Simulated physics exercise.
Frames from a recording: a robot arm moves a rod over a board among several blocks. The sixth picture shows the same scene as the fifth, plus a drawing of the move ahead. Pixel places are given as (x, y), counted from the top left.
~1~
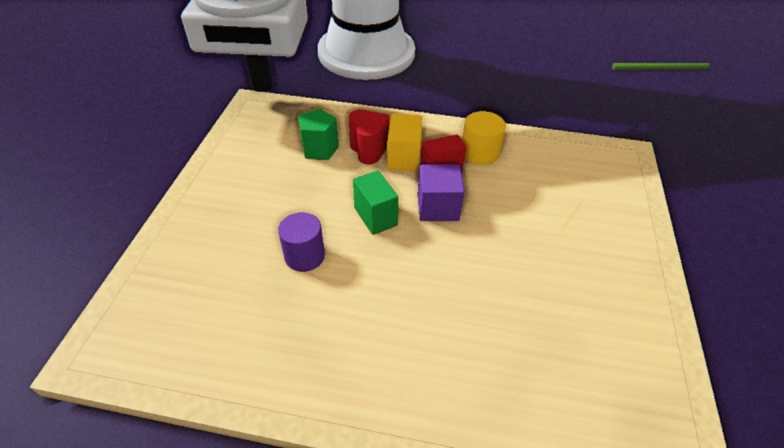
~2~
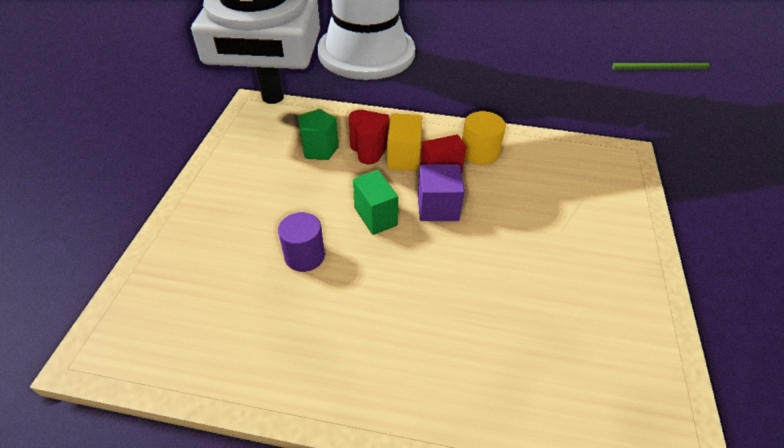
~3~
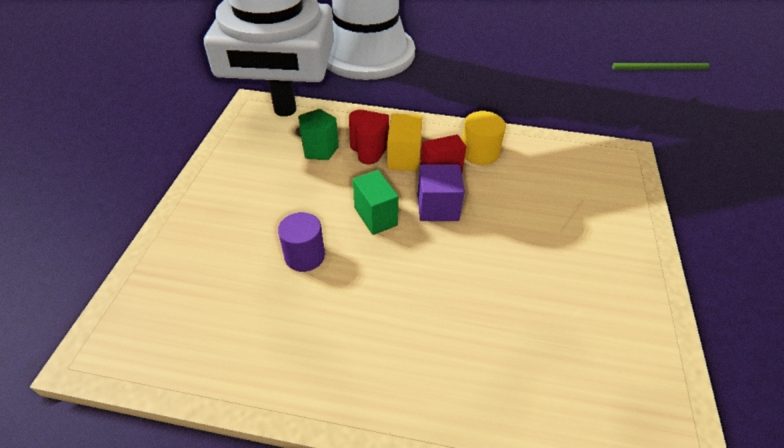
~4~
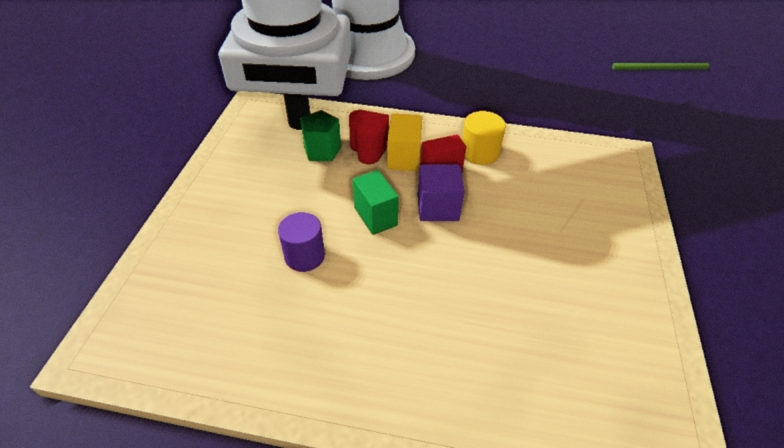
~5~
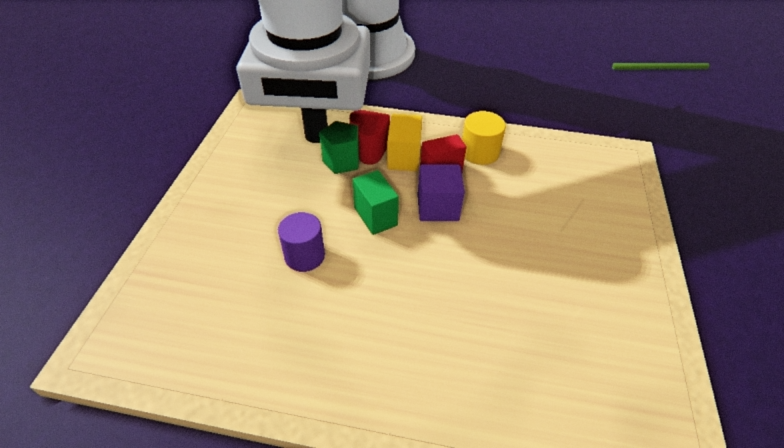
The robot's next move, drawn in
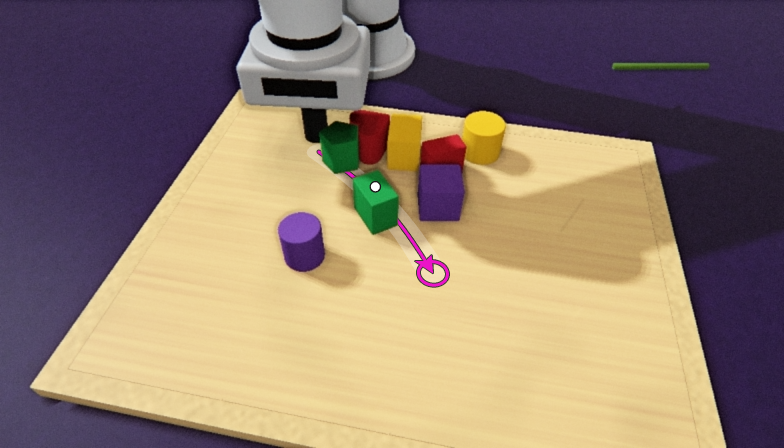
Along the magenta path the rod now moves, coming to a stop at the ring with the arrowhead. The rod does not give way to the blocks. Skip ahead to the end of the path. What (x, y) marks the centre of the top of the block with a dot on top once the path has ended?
I expect it at (385, 234).
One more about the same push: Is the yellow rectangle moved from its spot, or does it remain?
It is carried off its spot.
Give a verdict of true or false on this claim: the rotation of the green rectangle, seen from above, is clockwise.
True - the claim holds.
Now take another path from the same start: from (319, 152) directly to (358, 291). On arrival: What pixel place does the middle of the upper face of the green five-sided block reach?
The middle of its top is at (355, 146).
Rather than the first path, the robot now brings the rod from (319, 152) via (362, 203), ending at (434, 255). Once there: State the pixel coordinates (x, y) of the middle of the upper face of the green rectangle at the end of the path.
Around (467, 250).
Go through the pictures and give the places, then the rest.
In the first frame, lower end of the rod (263, 87), tops of blocks, green five-sided block (316, 120), red heart (368, 121), green rectangle (375, 187), yellow rectangle (406, 127).
In the second frame, rod (273, 98), blocks as before.
In the third frame, rod (285, 111), blocks as before.
In the fourth frame, rod (300, 123), green five-sided block (319, 121).
In the fifth frame, rod (317, 136), green five-sided block (340, 132), red heart (369, 121), green rectangle (375, 187), yellow rectangle (406, 127).
The drawn path runs from (319, 152) over (380, 201) to (433, 273); the dot is on the green rectangle.
What follows on the original path. One third of the way, rod (360, 167); green five-sided block (391, 148), turned 70° anticlockwise; red heart (382, 123), turned 50° anticlockwise; yellow rectangle (422, 124).
Two thirds of the way, rod (399, 207); green five-sided block (394, 149), turned 80° anticlockwise; red heart (382, 123), turned 50° anticlockwise; green rectangle (383, 218), turned 60° clockwise; yellow rectangle (422, 124).
At the end, rod (435, 258); green five-sided block (394, 149), turned 80° anticlockwise; red heart (382, 123), turned 50° anticlockwise; green rectangle (385, 234), turned 95° clockwise; yellow rectangle (422, 124).
